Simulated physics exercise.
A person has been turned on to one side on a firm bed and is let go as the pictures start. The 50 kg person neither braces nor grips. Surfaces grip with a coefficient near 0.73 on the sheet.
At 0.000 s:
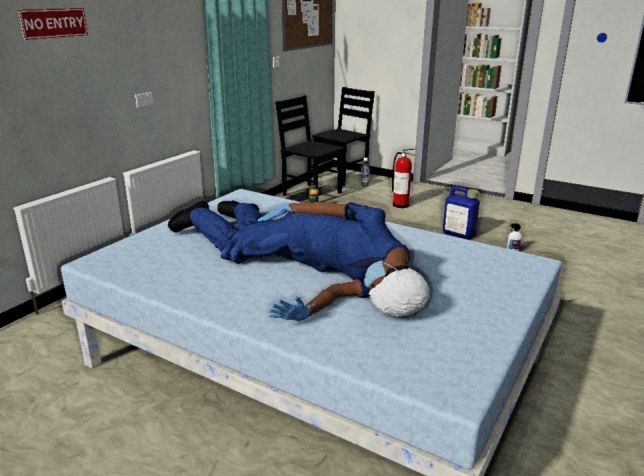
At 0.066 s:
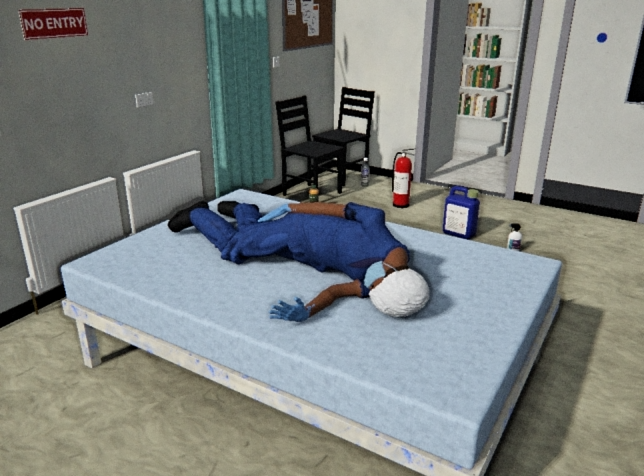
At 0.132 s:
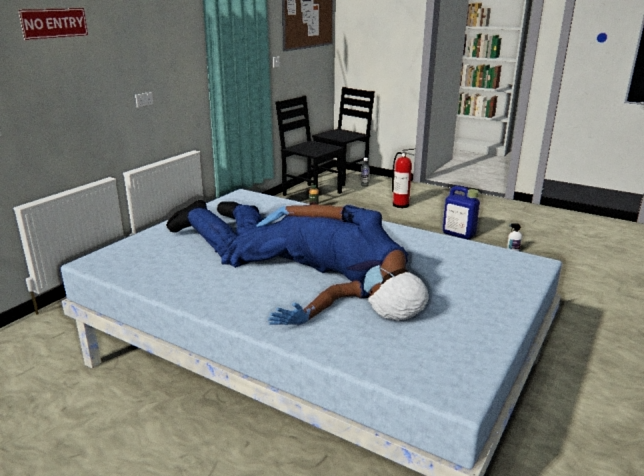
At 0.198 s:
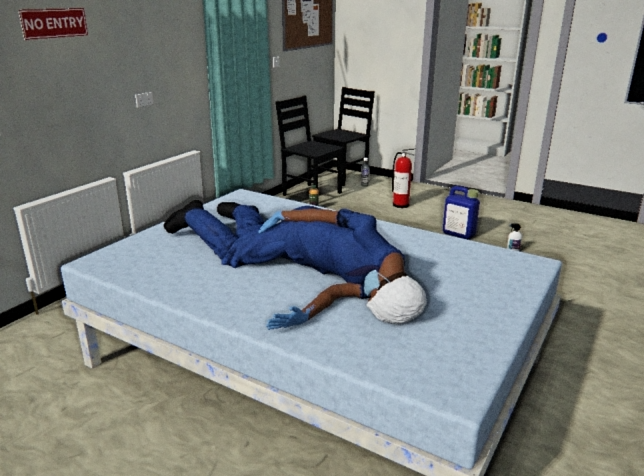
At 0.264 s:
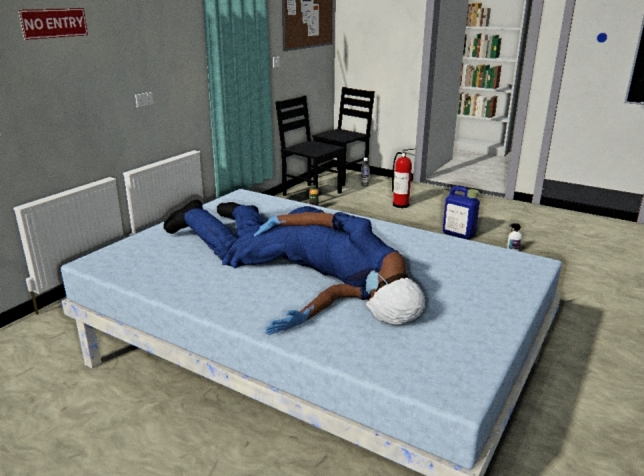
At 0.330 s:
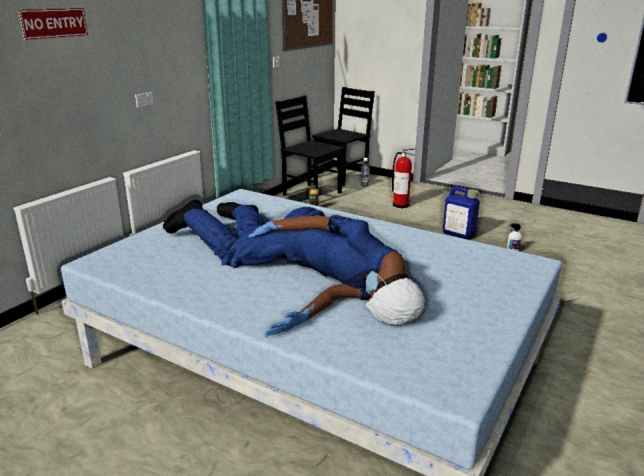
To begin with, a person in dark blue clothes, a white head covering and blue gloves lies on one side on a pale blue mattress, one arm stretched forward. The shoulders then roll slowly and slightly towards the near edge, and the head and outstretched hand shift a little, while the legs barely move.
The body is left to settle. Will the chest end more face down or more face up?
The chest tips towards the front.
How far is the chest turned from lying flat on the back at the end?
About 160°.
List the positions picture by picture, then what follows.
In the first picture, chest (377, 253); turn of the shoulders 100°.
In the second picture, chest (377, 253); turn of the shoulders 100°.
In the third picture, chest (375, 255); turn of the shoulders 105°.
In the fourth picture, chest (372, 258); turn of the shoulders 110°.
In the fifth picture, chest (371, 261); turn of the shoulders 110°.
In the sixth picture, chest (371, 262); turn of the shoulders 115°.
After 0.54 s the chest is turned 120° from lying flat on the back, near (370, 263) in the last picture's view.
After 0.94 s the chest is turned 140° from lying flat on the back, near (369, 263) in the last picture's view.
After 1.54 s the chest is turned 165° from lying flat on the back, near (363, 267) in the last picture's view.
At rest, 3.3 s, chest rolls forwards.
